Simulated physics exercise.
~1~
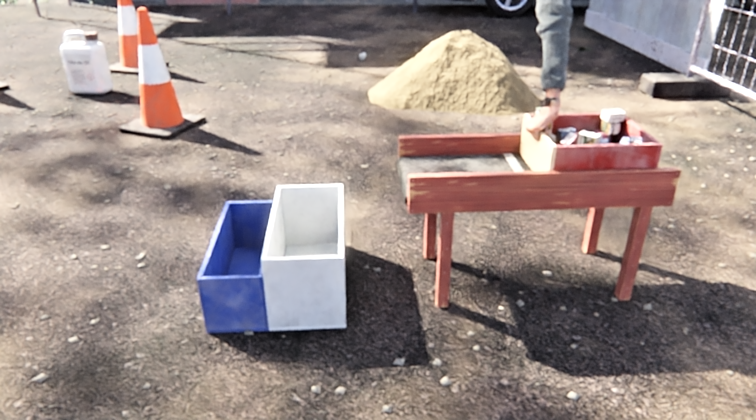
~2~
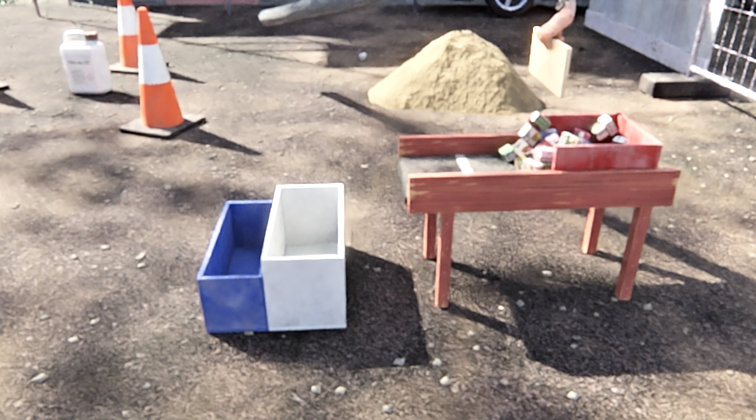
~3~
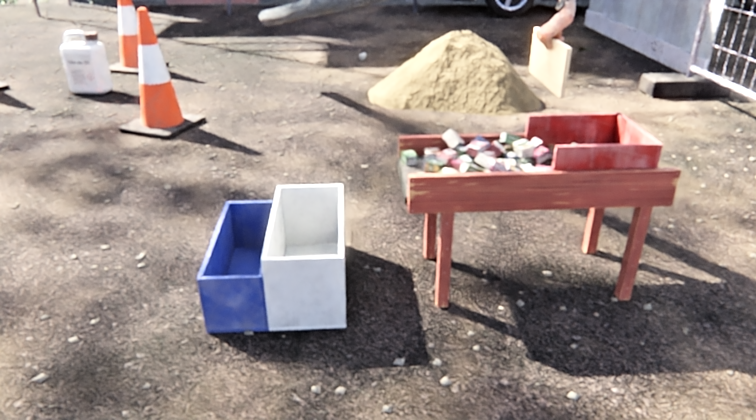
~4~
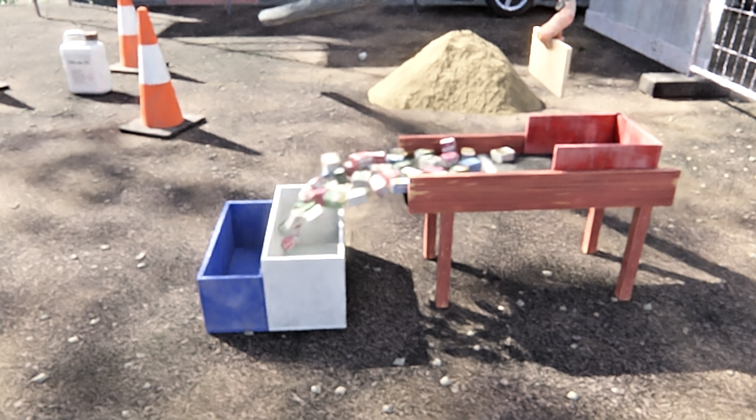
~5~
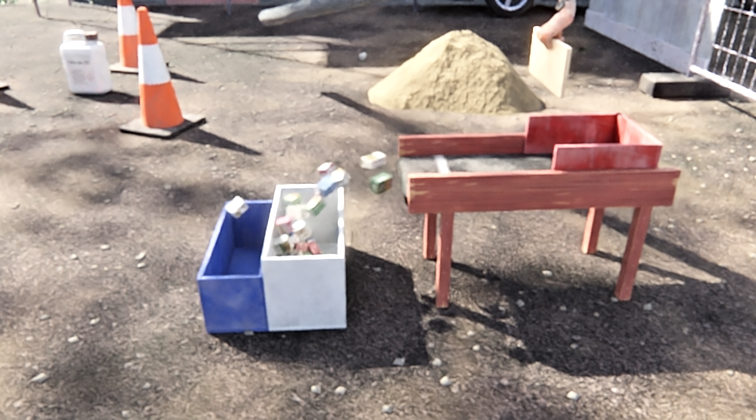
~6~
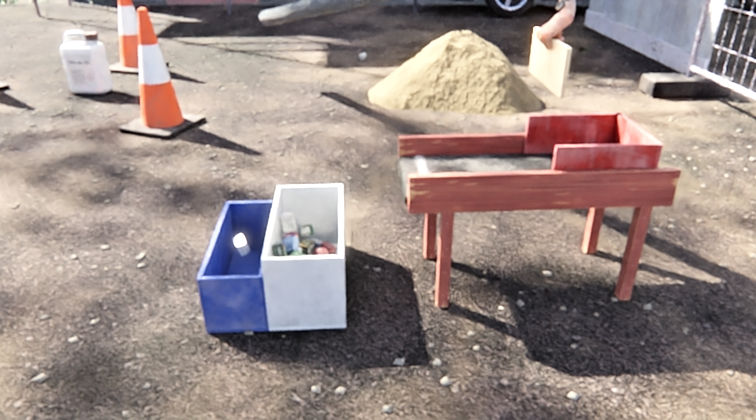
A hand lifted a board out of the red pen on a wooden table, and a pile of small cartons spread left along the belt, then spilled off its end, nearly all landing in the white tote and one in the blue box.
